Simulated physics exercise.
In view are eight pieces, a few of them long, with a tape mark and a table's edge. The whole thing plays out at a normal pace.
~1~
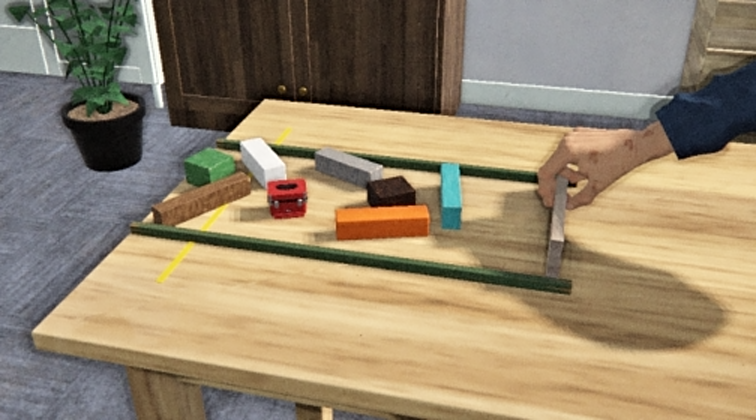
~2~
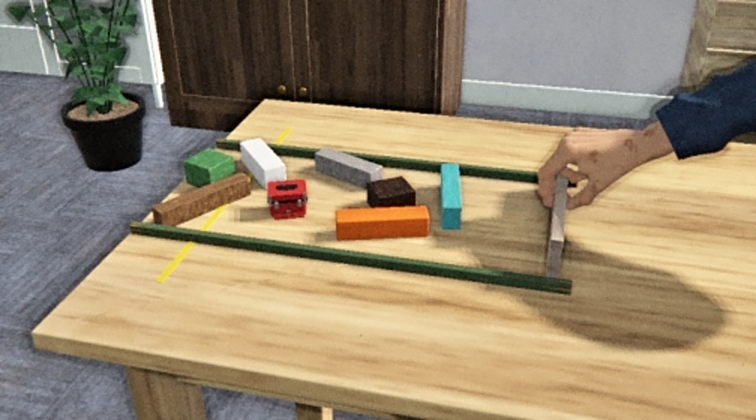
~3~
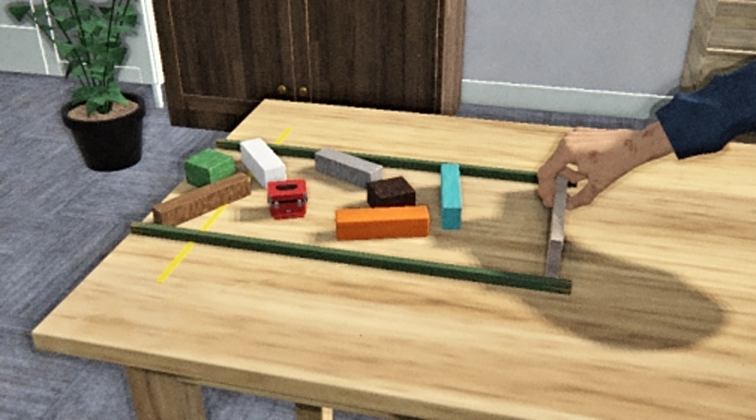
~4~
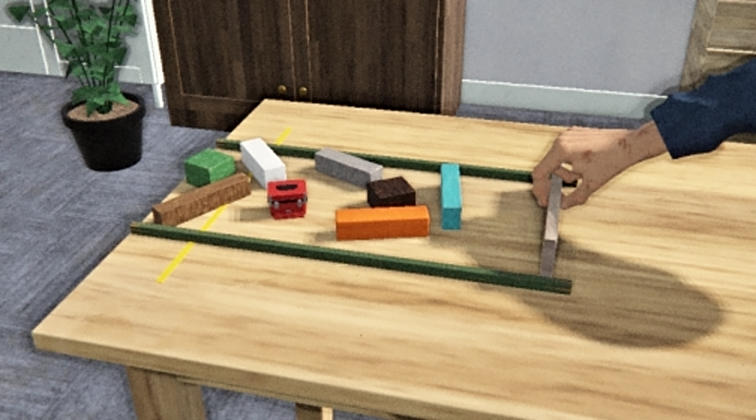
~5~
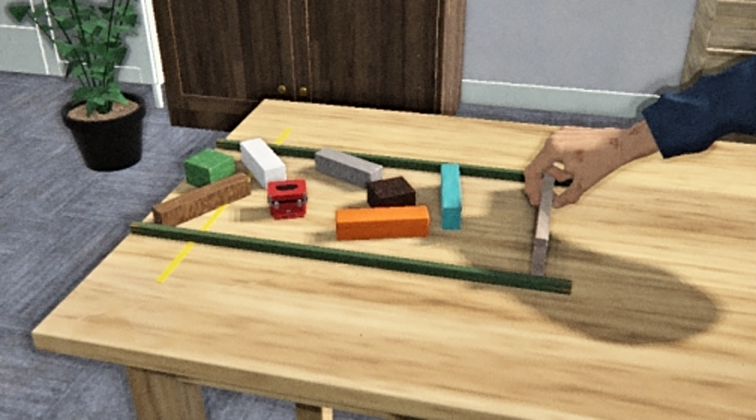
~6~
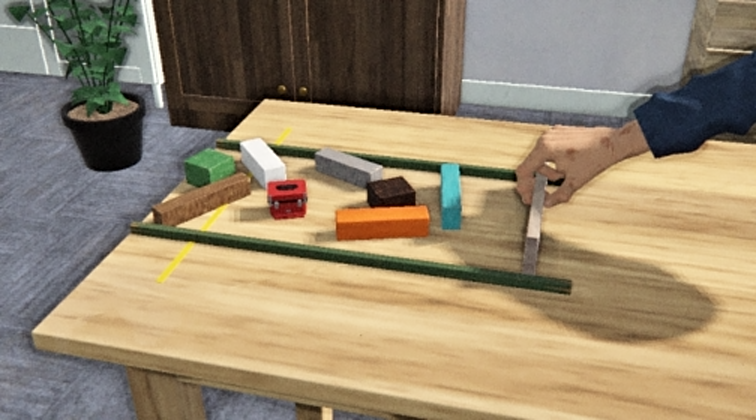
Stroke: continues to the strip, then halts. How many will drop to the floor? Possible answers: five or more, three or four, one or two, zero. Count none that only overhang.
Three or four of them.
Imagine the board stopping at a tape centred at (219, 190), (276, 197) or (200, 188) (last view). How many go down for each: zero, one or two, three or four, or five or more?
Three to four; zero; five or over.
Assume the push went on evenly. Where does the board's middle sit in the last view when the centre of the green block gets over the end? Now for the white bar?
Around (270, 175), then around (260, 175).
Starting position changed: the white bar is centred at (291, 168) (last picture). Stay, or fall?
So it drops, then.
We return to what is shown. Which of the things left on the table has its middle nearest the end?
The grey bar.
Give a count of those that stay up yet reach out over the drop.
That adds up to 2.
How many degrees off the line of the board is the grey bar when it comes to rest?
The angle comes out near 50 degrees.
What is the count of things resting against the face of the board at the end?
At rest, 2 are in contact.
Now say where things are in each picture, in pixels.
In the first picture, green block (210, 170); brown bar (203, 200); white bar (263, 163); board (559, 210); tape (236, 192).
In the second picture, brown bar (203, 201); turquoise bar (450, 196).
In the third picture, white bar (263, 163); red case (288, 199).
In the fourth picture, green block (210, 170); orange stick (382, 223).
In the fifth picture, brown bar (203, 201); board (545, 209).
In the sixth picture, green block (210, 170); brown bar (203, 201); white bar (263, 163); board (537, 208); tape (236, 192).
A little later, none off yet; green block at rest near (210, 170); brown bar at rest near (203, 201); white bar at rest near (263, 163).
When it is over, the number that fall off is three or four; down, white bar, brown bar and green block.
